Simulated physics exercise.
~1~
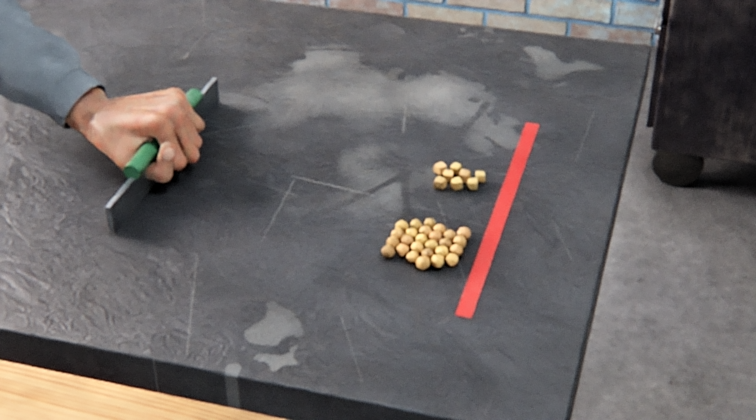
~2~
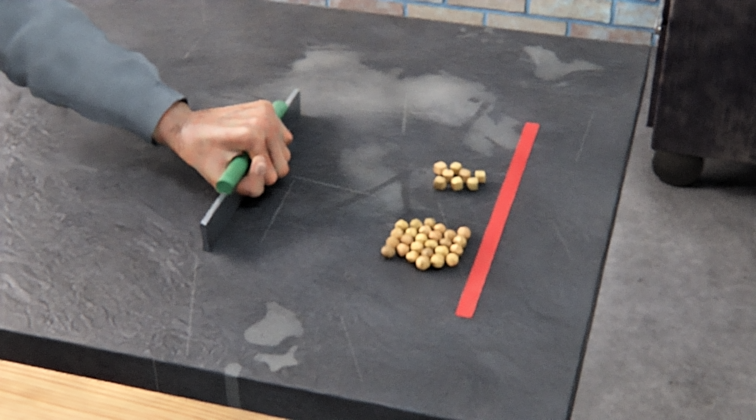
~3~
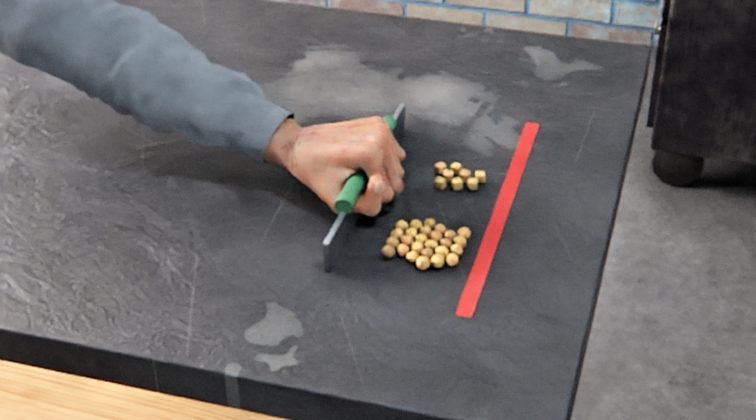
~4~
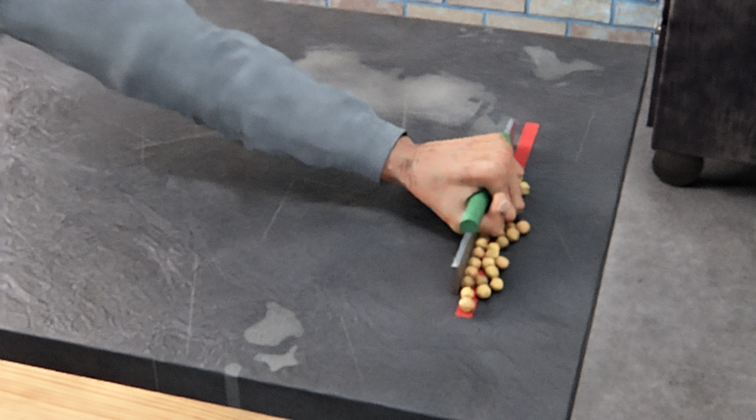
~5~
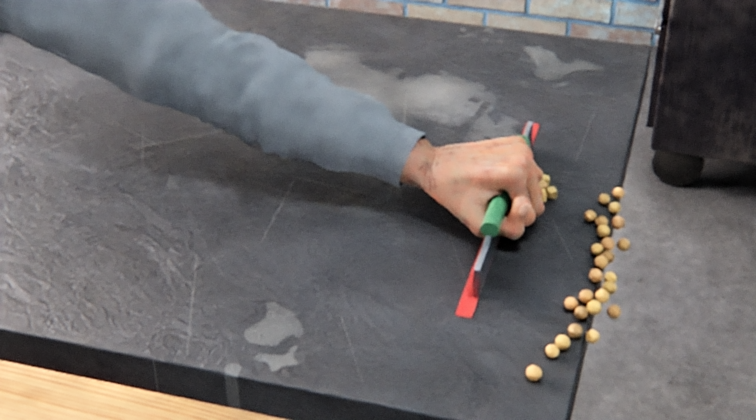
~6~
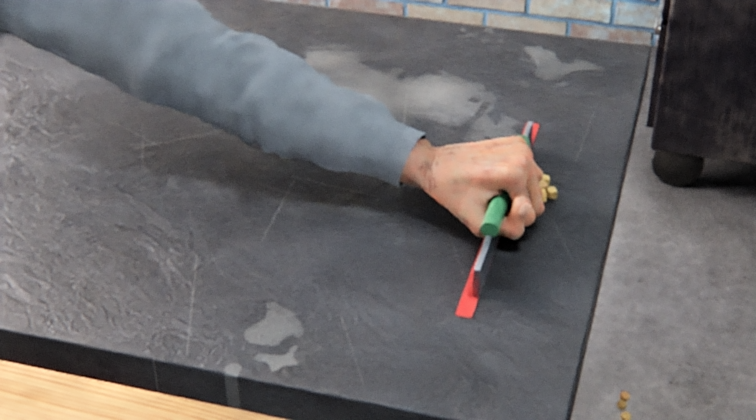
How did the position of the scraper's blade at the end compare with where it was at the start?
The blade started over on the left part of the dark tabletop, well away from the golden pieces, and it ended up far to the right, resting along the red tape near the table's edge.
